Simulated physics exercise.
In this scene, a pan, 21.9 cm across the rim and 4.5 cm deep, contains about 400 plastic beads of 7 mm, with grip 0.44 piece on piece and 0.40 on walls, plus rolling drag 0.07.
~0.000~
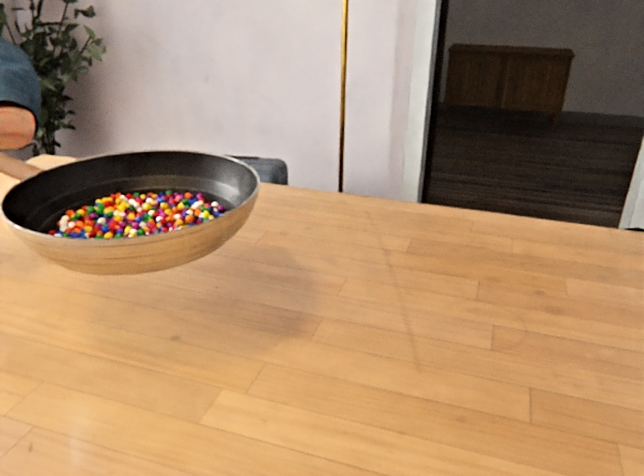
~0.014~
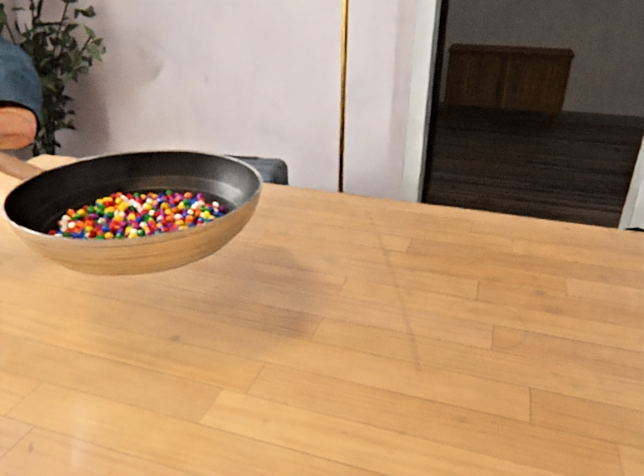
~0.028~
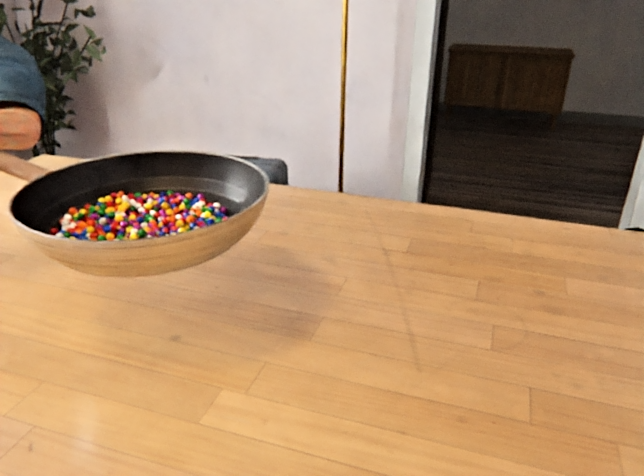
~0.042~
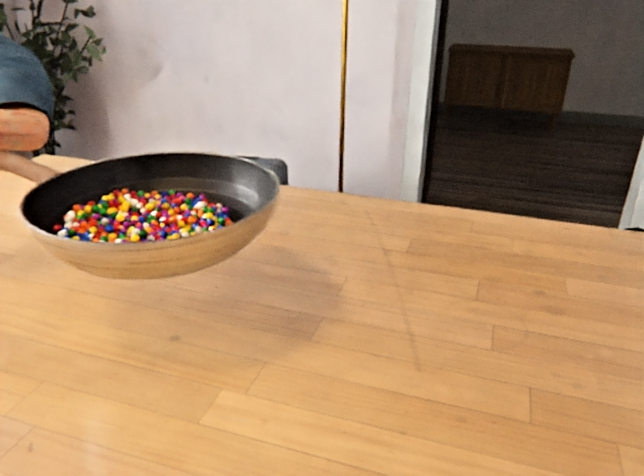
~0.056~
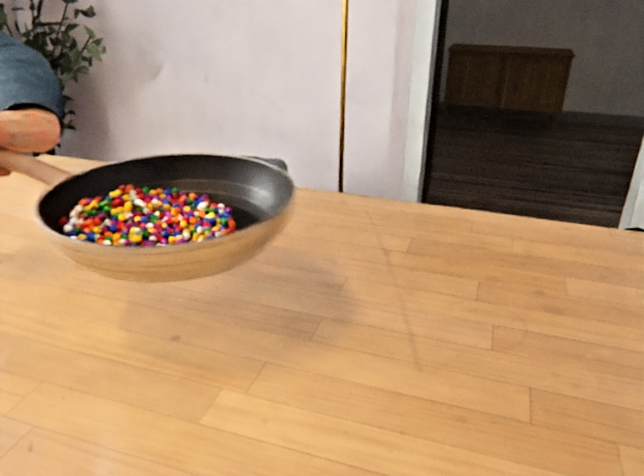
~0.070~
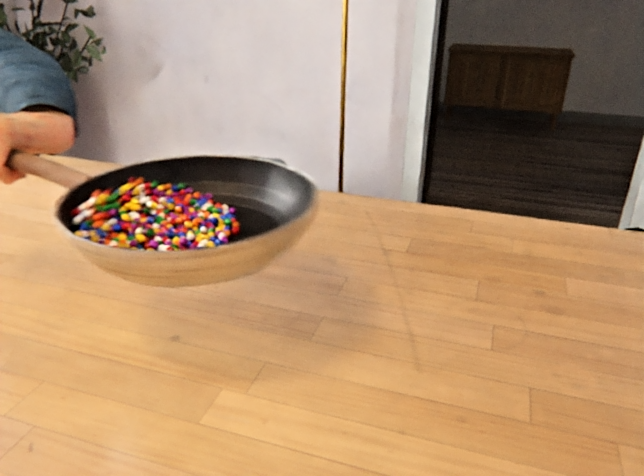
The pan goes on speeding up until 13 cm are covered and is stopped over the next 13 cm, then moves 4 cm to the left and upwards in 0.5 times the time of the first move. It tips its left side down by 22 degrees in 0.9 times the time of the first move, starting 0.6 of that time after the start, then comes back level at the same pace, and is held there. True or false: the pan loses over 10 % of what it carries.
False.
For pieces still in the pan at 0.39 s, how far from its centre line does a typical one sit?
That would be about 5.0 cm from the centre line.
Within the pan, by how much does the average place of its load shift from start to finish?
About 0.5 cm.
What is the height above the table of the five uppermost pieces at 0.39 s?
I'd put them close to 24 centimetres up.
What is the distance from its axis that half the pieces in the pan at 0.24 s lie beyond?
Median distance from the axis: About 6.0 cm.
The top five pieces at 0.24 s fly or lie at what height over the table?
About 19 cm.
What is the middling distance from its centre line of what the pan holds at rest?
I'd reckon it's close to 5.5 cm.
After 0.24 s, tilt 21 degrees; pan 100 %; middle of all pieces near (460, 239).
After 0.39 s, tilt 8 degrees; pan 100 %; middle of all pieces near (422, 213).
Then, at 0.52 s, tilt 0 degrees; pan 100 %; middle of all pieces near (386, 237).
Then, at 0.65 s, tilt 0 degrees; pan 100 %; middle of all pieces near (376, 238).
In the end, at 1.0 s, pan 100 %.
